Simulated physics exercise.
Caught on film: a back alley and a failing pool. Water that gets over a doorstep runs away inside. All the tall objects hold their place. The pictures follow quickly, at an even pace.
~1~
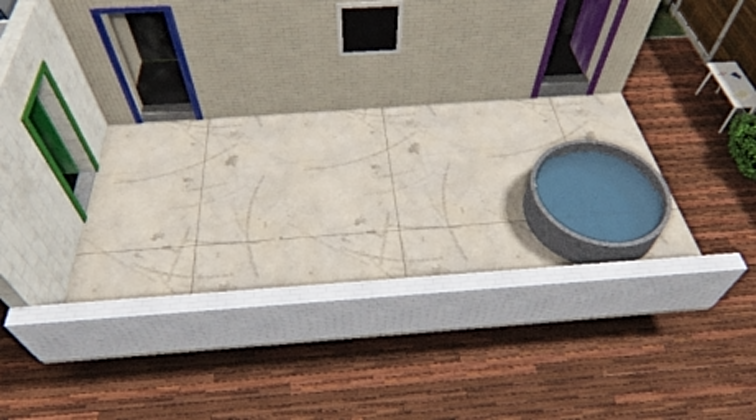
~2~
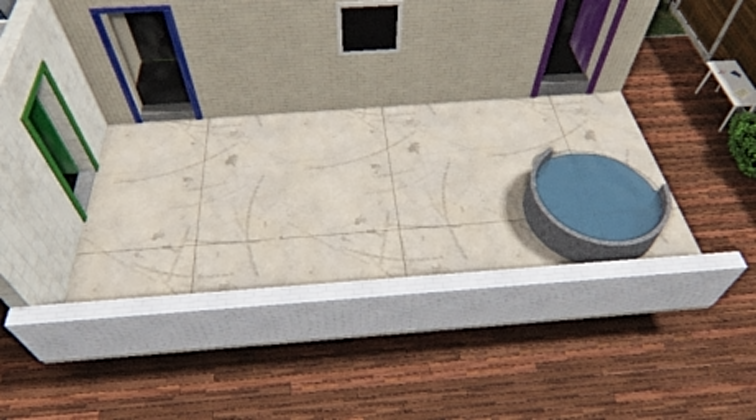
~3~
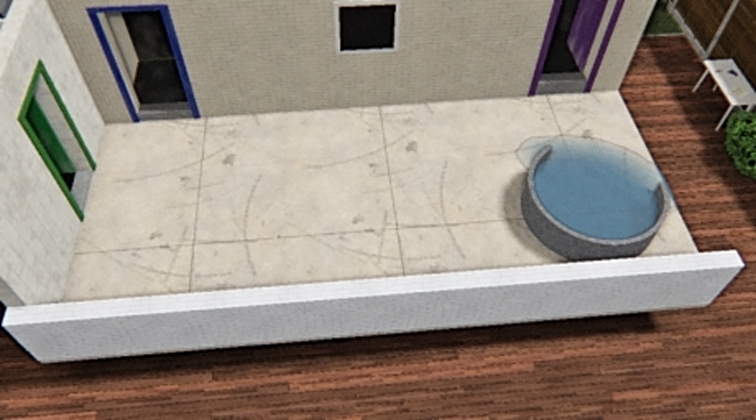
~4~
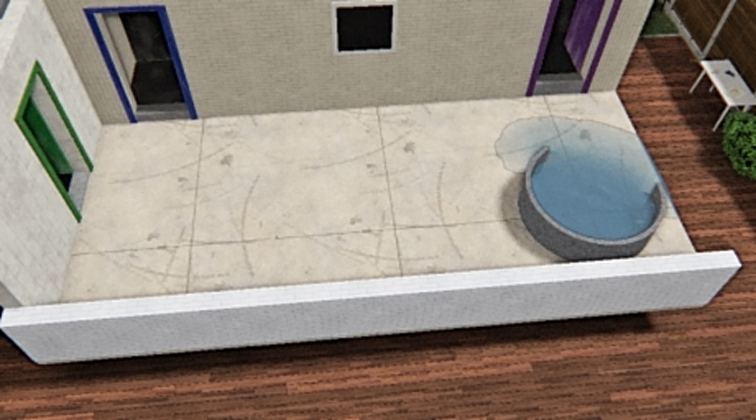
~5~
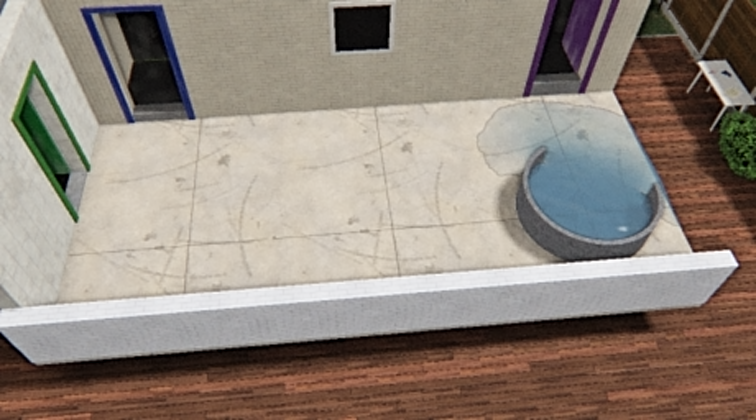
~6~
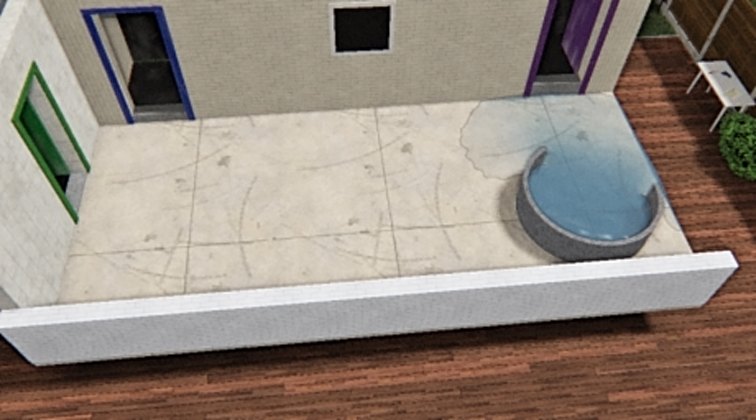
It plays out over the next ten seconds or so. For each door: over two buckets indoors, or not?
In the end: The green door holds within the limit; the purple door holds within the limit; the blue door holds within the limit.
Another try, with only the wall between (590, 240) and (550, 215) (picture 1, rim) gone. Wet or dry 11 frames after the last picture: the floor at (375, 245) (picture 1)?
At that place: Wet.
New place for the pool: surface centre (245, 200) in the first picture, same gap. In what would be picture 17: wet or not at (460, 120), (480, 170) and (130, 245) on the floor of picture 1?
One after the other: Under water, awash, not flooded.
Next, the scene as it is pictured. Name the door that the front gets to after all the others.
The door marked green.
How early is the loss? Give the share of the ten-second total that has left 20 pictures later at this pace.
Close to 75 %.
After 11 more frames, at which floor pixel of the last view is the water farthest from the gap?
Roughly at (344, 116).
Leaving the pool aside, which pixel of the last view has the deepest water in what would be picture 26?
At about (564, 123).
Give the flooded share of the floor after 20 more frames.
I make it 30 per cent.
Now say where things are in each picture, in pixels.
The first picture shows still water in the round tank at (599, 193).
In the second picture, water pours out on the round tank's far side and has run to a hidden place.
In the third picture, the front is at (523, 151), out from the gap on the round tank's far side.
In the fourth picture, the front is at (502, 147), out from the gap on the round tank's far side.
In the fifth picture, the front is at (502, 114), out from the gap on the round tank's far side.
In the sixth picture, the front is at (488, 101), out from the gap on the round tank's far side.
A moment on, water covers 15 % of the floor; the green door not reached, the purple door wet at the sill, nothing in, the blue door not reached.
Next, water covers 15 % of the floor; the green door not reached, the purple door wet at the sill, nothing in, the blue door not reached.
Then, water covers 30 % of the floor; the green door not reached, the purple door wet at the sill, nothing in, the blue door not reached.
Later, water covers 50 % of the floor; the green door not reached, the purple door wet at the sill, nothing in, the blue door wet at the sill, nothing in.
In the end, water covers 45 % of the floor; the green door wet at the sill, nothing in, the purple door wet at the sill, nothing in, the blue door wet at the sill, nothing in.
